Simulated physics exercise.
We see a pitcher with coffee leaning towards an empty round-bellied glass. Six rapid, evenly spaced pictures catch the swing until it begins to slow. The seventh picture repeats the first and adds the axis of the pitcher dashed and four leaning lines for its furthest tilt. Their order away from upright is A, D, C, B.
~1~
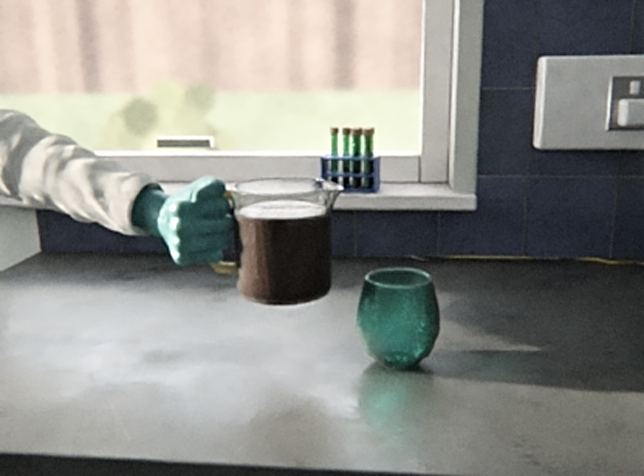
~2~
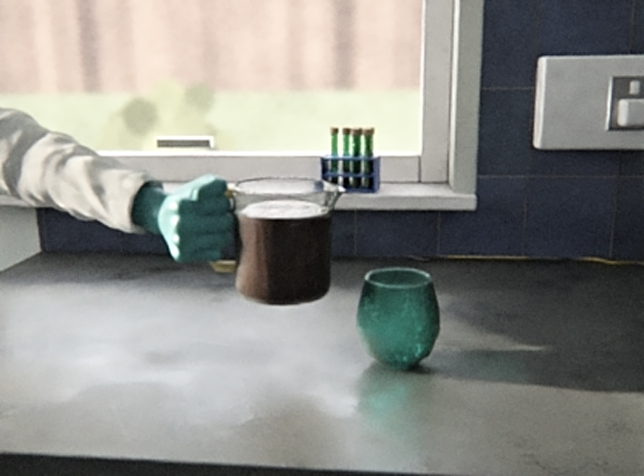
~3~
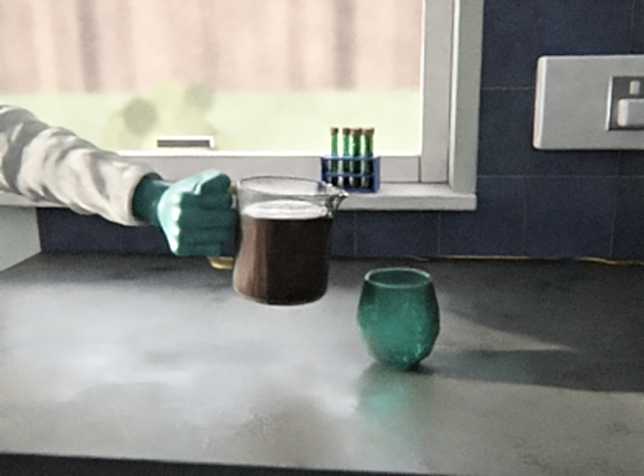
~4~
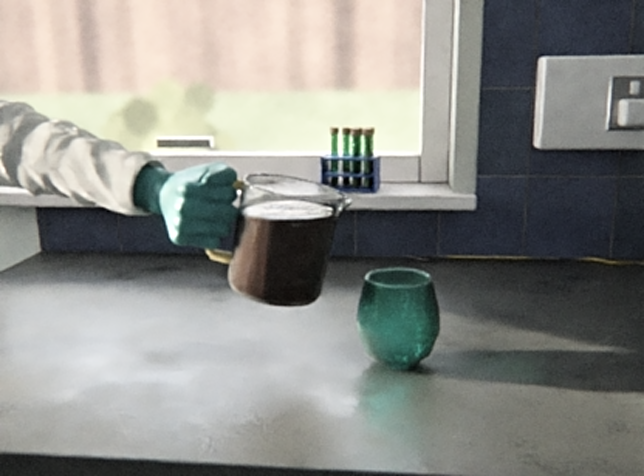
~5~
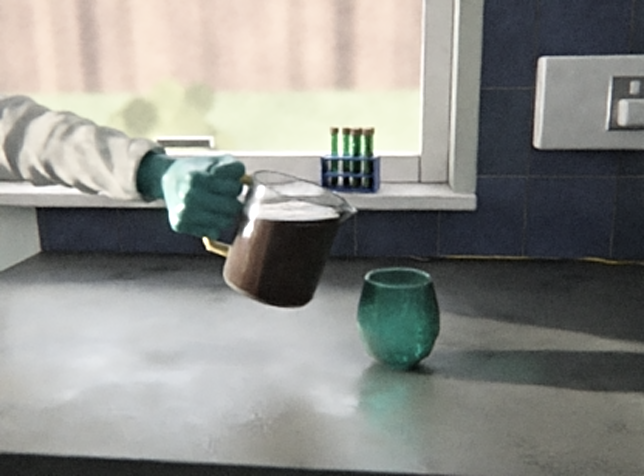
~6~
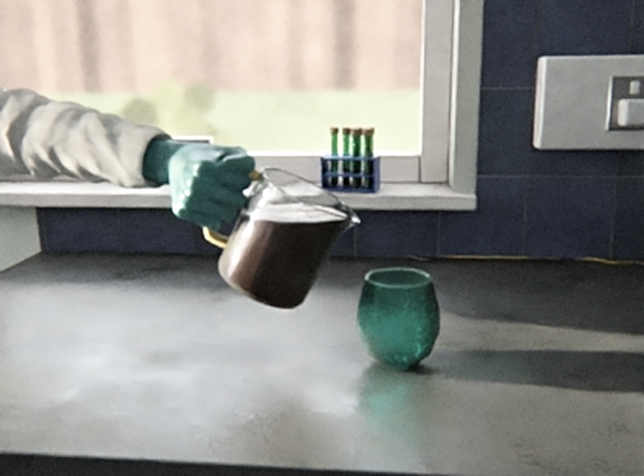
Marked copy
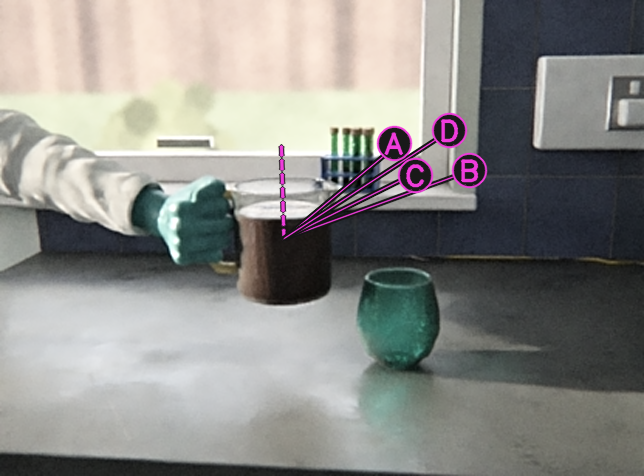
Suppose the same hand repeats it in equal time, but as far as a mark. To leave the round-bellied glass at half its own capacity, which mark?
Take D.
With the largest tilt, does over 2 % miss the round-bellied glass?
Yes.
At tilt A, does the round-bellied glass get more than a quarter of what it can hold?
Yes, clearly.
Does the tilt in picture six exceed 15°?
Yes.
In magenta, A at (382, 156); B at (453, 177); C at (399, 181); D at (435, 140).
With A, the round-bellied glass ends with about 34 % of what it can hold.
With B, the round-bellied glass ends with about 66 % of what it can hold; 12 % of the coffee is spilt.
With C, the round-bellied glass ends with about 63 % of what it can hold.
With D, the round-bellied glass ends with about 48 % of what it can hold.
